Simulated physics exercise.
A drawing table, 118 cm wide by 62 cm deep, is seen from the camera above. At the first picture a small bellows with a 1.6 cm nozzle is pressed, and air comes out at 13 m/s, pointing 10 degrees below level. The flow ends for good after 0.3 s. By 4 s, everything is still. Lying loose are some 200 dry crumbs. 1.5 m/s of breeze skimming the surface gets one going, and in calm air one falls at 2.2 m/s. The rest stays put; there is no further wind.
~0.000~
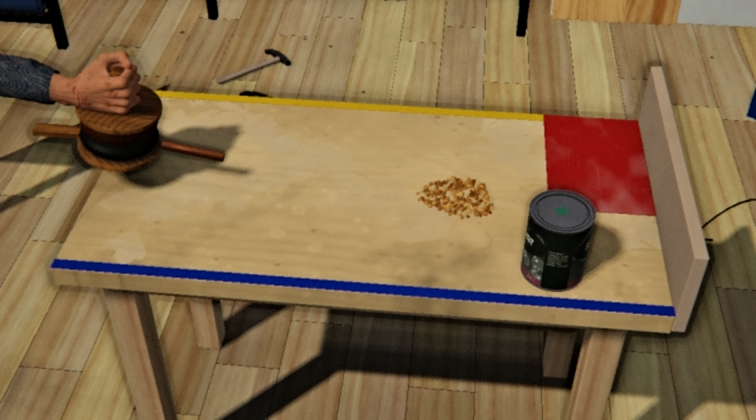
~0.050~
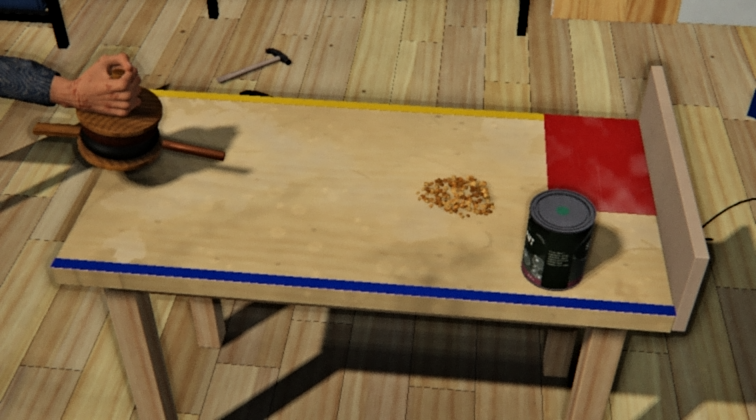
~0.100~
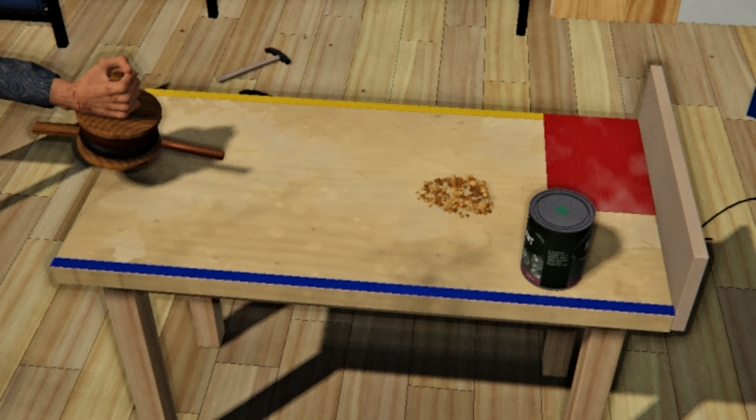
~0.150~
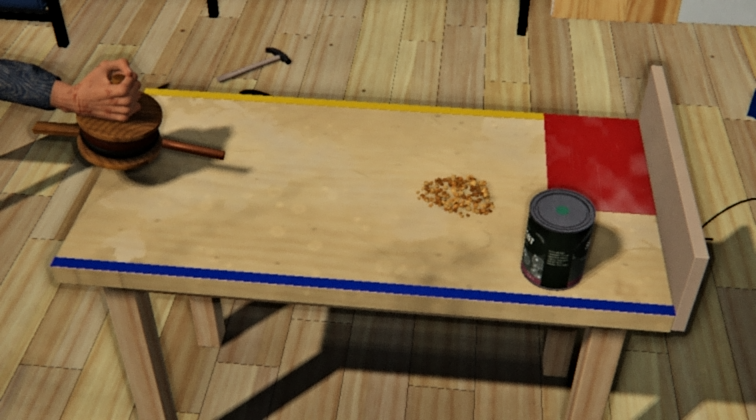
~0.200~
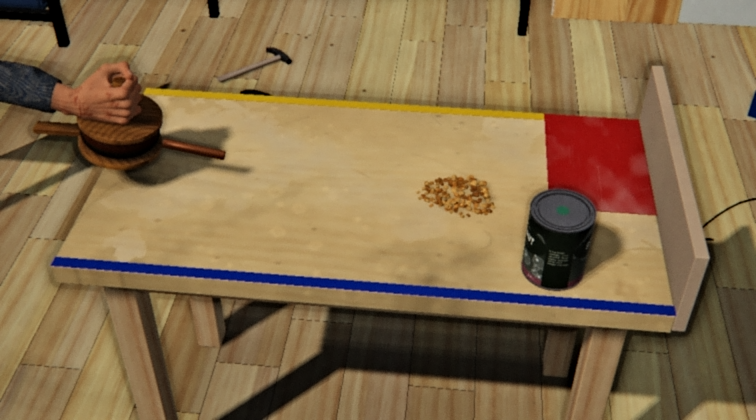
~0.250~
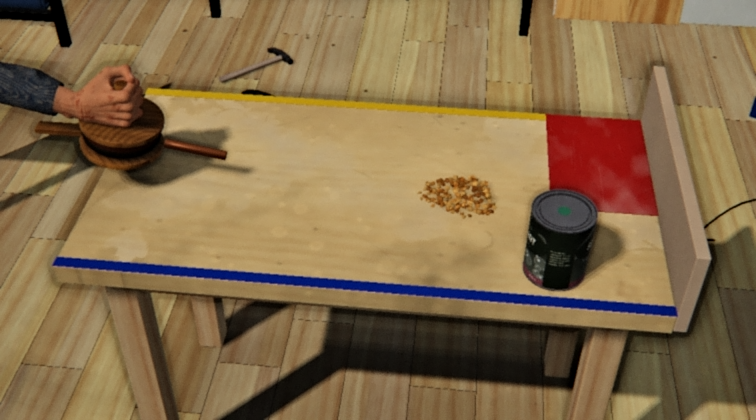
A hand gripped the knob of a round wooden bellows at the left of a table, shifting only slightly, while the small pile of crumbs and the dark tin stayed still.
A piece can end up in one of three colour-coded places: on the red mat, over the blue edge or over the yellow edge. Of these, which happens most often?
Mostly red.
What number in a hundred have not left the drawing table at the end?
About 100 % of them are still there at the end.
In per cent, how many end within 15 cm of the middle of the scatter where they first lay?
Share: Around 30 %.
After 0.8 s, 37 % are on the red mat, 0 % over the blue edge and 0 % over the yellow edge; the middle of those left on the top is near (554, 200); 37 % are gone or lie where they will stay.
After 1.3 s, 38 % are on the red mat, 0 % over the blue edge and 0 % over the yellow edge; the middle of those left on the top is near (561, 199); 100 % are gone or lie where they will stay.
After 2.2 s, 38 % are on the red mat, 0 % over the blue edge and 0 % over the yellow edge; the middle of those left on the top is near (561, 199); 100 % are gone or lie where they will stay.
After 4.0 s, at the end, 38 % are on the red mat, 0 % over the blue edge and 0 % over the yellow edge; the middle of those left on the top is near (561, 199).
